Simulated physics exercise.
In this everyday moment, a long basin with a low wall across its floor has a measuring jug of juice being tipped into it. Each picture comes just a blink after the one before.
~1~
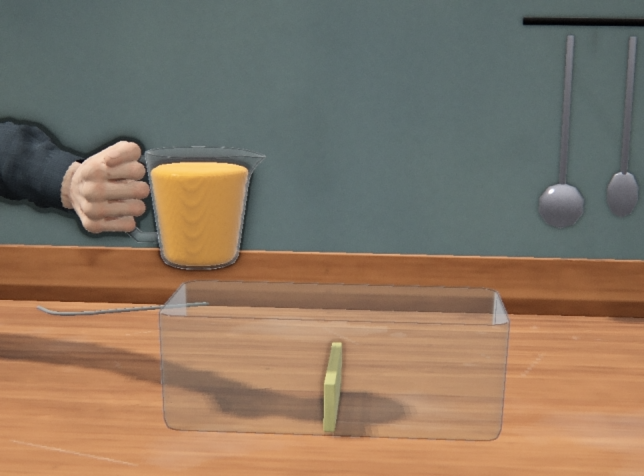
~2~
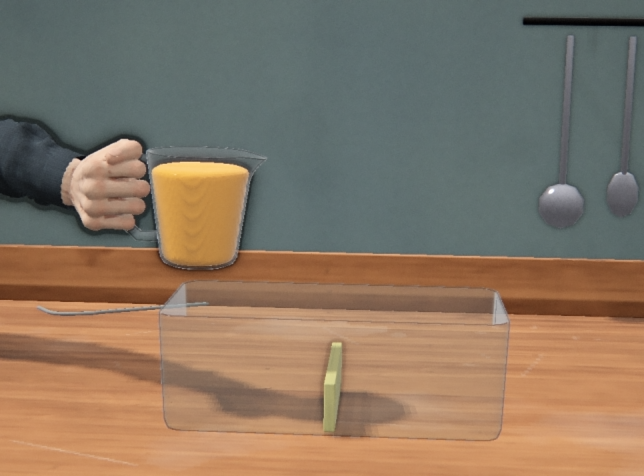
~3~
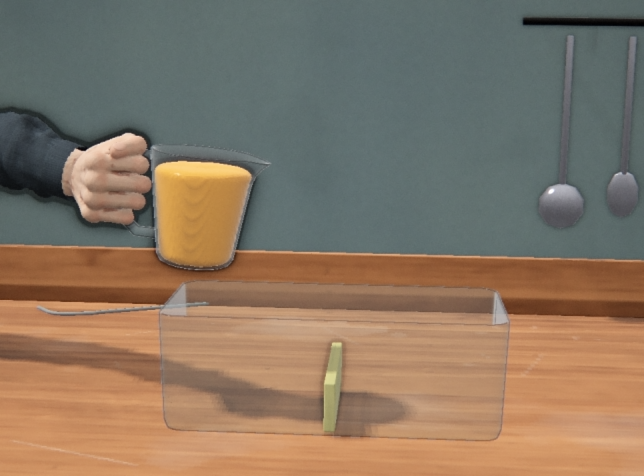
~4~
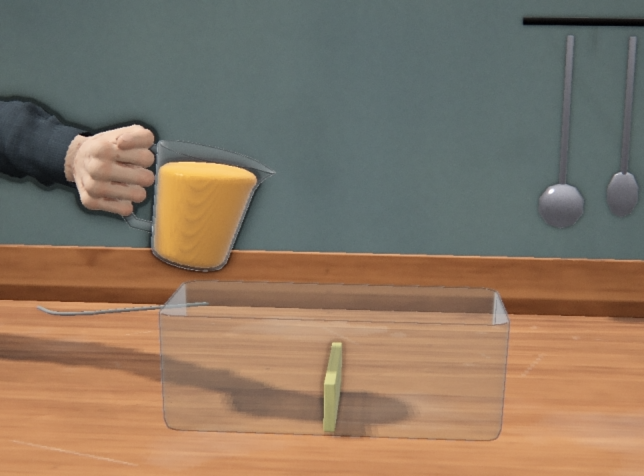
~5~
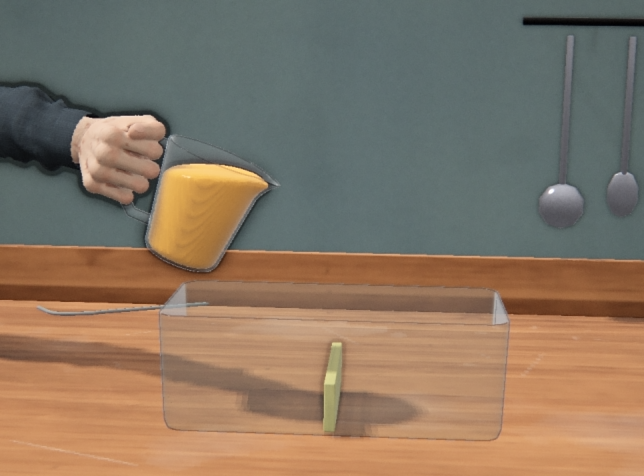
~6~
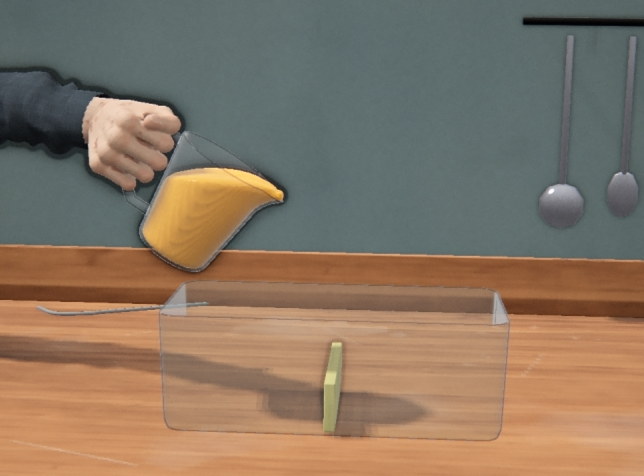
A hand tilting a clear measuring jug of orange juice rightward above a long transparent basin, the juice reaching the pouring edge.
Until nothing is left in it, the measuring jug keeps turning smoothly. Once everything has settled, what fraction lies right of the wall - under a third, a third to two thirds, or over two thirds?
The right side of the wall holds a small share, below one third.
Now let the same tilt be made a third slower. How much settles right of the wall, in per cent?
I'd estimate some 20 percent.
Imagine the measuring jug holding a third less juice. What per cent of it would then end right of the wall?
That share would be some 5 parts in a hundred.
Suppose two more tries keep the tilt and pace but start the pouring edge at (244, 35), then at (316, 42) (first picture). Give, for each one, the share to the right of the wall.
The first gives 20 %, the second 90 %.
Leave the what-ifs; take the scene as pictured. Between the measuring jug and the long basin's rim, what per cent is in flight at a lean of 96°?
About 20 %.
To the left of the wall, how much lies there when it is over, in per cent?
85 % or thereabouts.
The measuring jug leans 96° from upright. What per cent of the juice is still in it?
Some 50 in a hundred has yet to spill out.
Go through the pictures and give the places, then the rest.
The first picture shows tilt 0°; pouring edge (266, 155); surface from (153, 167) to (249, 169); the long basin's rim runs from (172, 299) to (503, 308); the wall's top is at (334, 364).
The second picture shows tilt 1°; pouring edge (267, 157); surface from (154, 167) to (250, 171).
The third picture shows tilt 6°; pouring edge (271, 163); surface from (157, 165) to (253, 173).
The fourth picture shows tilt 13°; pouring edge (276, 172); surface from (162, 166) to (258, 176).
The fifth picture shows tilt 22°; pouring edge (280, 185); surface from (165, 171) to (268, 180).
The sixth picture shows tilt 33°; pouring edge (283, 201); surface from (162, 185) to (278, 191); 1 per cent is over the edge.
A moment on, the tilt is 96° and 48 per cent is still to pour, 23 is left of the wall and 10 right of it.
Next, the tilt is 108° and 7 per cent is still to pour, 76 is left of the wall and 12 right of it.
Then the tilt is 108° and 0 per cent is still to pour, 84 is left of the wall and 14 right of it.
Later the tilt is 108° and 0 per cent is still to pour, 84 is left of the wall and 15 right of it.
Finally, 84 per cent lies left of the wall, 15 right of it and 1 outside.
